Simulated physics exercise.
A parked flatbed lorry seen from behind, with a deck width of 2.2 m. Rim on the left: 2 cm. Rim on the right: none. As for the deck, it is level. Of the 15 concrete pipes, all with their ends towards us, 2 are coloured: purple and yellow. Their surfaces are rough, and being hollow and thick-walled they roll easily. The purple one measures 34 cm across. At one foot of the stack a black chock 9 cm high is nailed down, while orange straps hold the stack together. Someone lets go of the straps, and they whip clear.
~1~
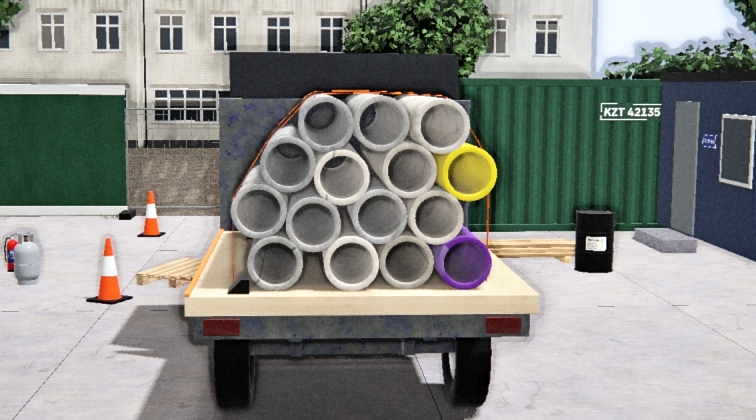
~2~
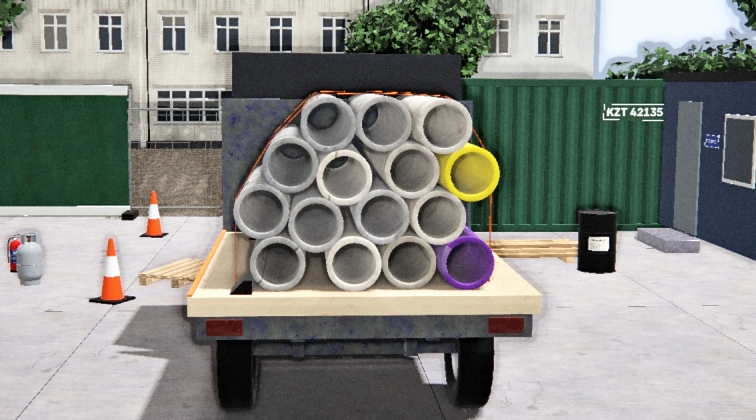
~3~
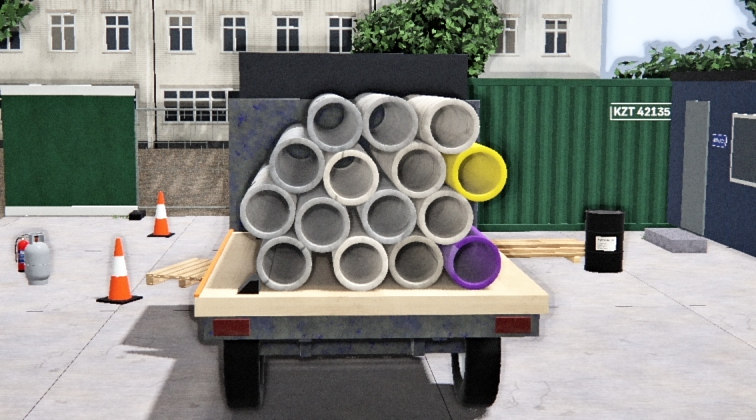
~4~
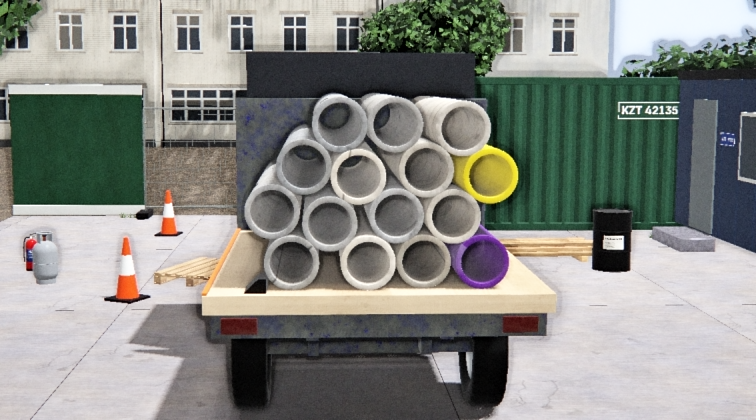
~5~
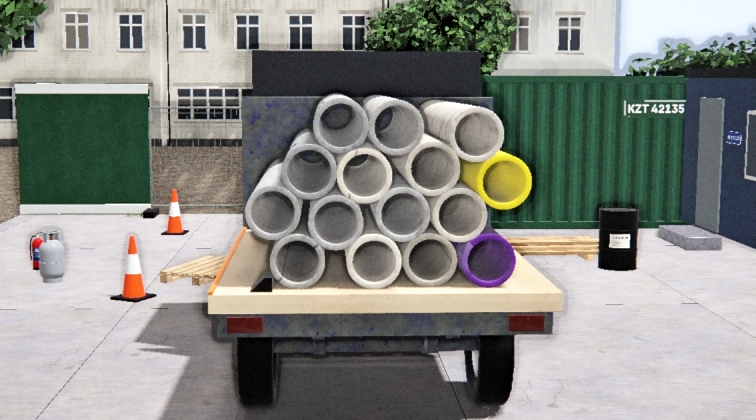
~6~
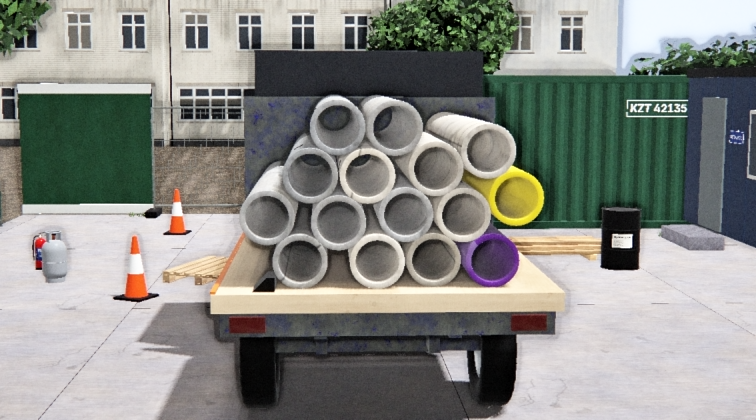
Stacked concrete pipes on a parked flatbed lose their straps, and the upper right ones shift rightward.
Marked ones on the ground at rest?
Purple: Yes, yellow: Yes.
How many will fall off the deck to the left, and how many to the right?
Result (left / right): 3 / 7.
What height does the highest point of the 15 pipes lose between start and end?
About 60 cm.
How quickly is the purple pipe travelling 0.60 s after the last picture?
Reading: Roughly 0.3 m/s.
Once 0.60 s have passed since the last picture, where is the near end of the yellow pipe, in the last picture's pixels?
Roughly at (625, 336) in the last picture.
Then, 0.6 s after the last picture, purple is on the deck, 30 cm from the right edge, rolling right; yellow is dropping off the right side; 3 of 15 are off.
Then, 1.3 s after the last picture, purple is dropping off the right side; yellow is on the ground to the right; 5 of 15 are off.
At rest (5.1 s after the last picture), purple is down on the right; yellow is down on the right; 10 of 15 are off.
